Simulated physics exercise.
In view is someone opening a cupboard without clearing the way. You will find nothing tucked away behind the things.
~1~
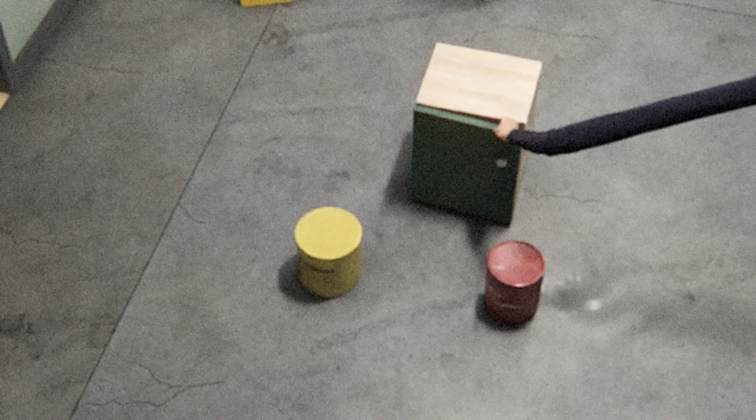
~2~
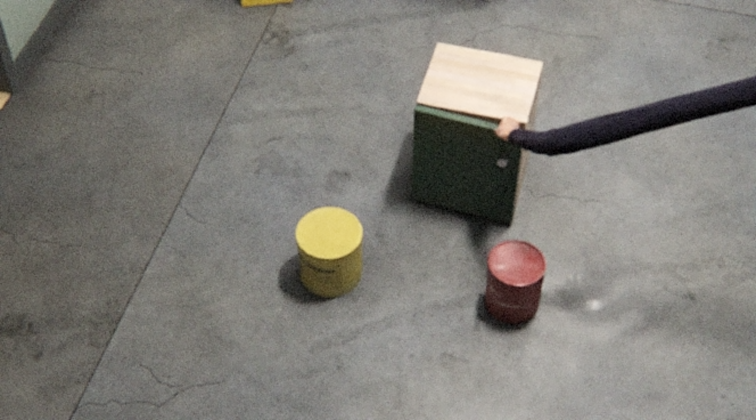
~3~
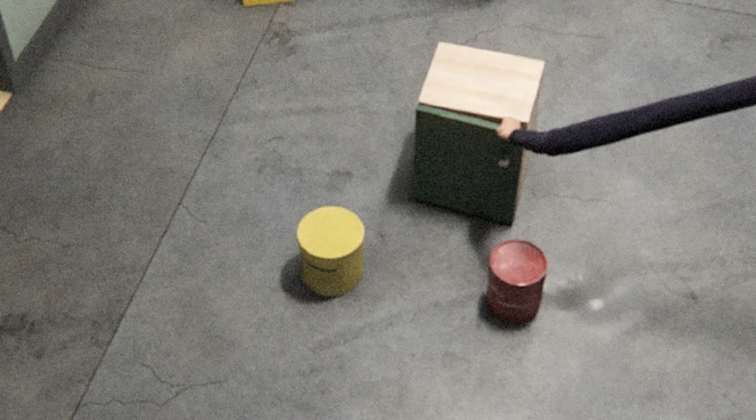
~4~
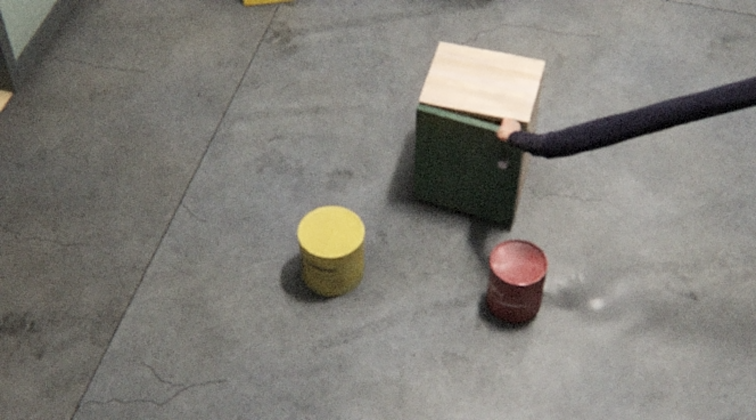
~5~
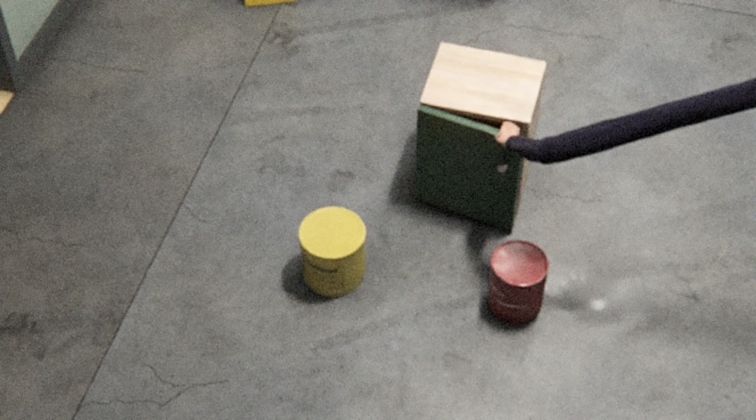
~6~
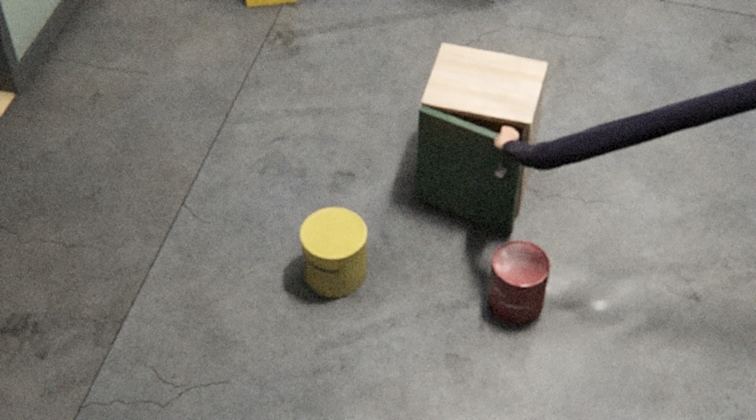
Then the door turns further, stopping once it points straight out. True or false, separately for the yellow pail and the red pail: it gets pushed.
Yellow pail - false, red pail - false.
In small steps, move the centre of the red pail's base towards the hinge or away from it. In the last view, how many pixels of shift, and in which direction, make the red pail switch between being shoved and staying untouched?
Move it left about 24 pixels and it flips.
Then, 0.56 s after the last picture, door 38° open; yellow pail at rest near (334, 253); red pail at rest near (519, 283).
Then, 1.26 s after the last picture, door 69° open; yellow pail at rest near (334, 253); red pail at rest near (519, 283).
Then, 1.84 s after the last picture, door 90° open; yellow pail at rest near (334, 253); red pail at rest near (519, 283).
At rest, the yellow pail remains where it is, near (334, 253); the red pail remains where it is, near (519, 283).
